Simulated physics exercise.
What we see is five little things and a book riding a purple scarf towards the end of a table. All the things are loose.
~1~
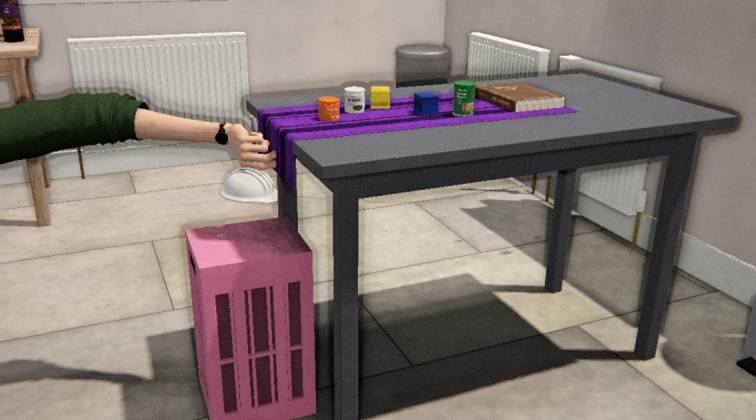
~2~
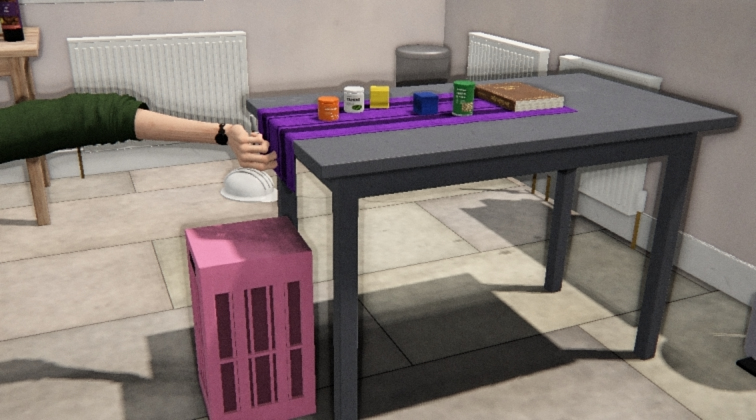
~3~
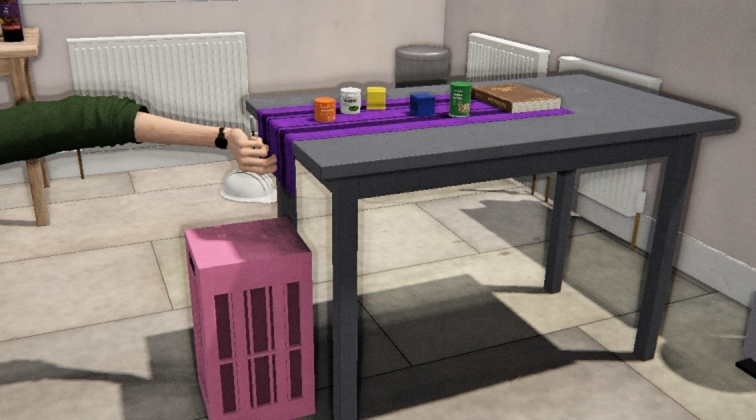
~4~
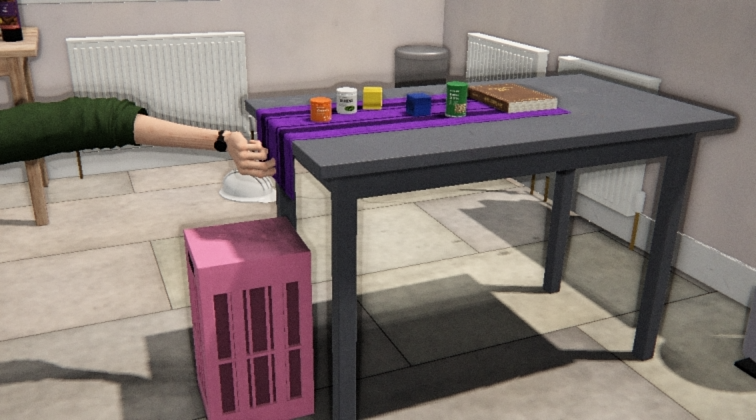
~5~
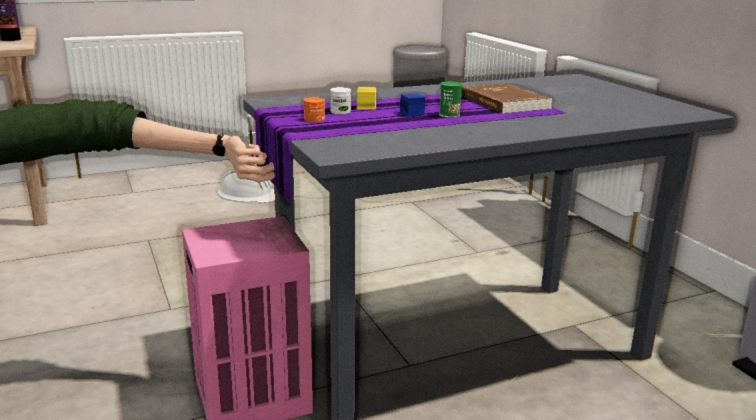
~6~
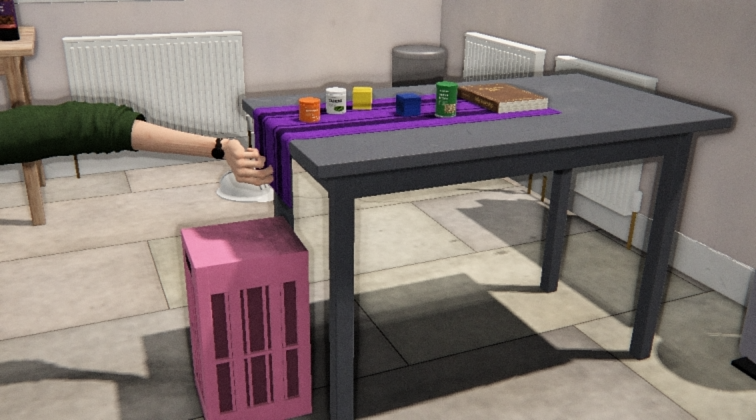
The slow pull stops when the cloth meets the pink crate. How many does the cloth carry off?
Over the edge go one.
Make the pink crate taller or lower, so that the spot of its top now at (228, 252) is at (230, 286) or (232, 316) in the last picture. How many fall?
In that case 2 and 3.
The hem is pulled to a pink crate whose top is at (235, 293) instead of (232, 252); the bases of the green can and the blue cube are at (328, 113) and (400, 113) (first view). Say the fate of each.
The green can drops off, the blue cube holds on.
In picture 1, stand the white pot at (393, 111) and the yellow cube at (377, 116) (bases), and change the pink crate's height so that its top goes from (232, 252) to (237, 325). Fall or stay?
The white pot goes over; the yellow cube tumbles off.
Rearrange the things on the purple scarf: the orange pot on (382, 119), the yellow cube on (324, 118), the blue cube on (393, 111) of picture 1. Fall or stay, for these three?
The orange pot holds on, the yellow cube goes over, the blue cube keeps its place on top.
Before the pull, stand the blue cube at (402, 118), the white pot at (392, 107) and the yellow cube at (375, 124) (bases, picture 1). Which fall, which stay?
The blue cube keeps its place on top; the white pot keeps its place on top; the yellow cube survives.
A little later, hem near (272, 203); all still up.
Next, hem on the crate; orange pot gone.
When it is over, hem on the crate; orange pot gone. The table loses one.
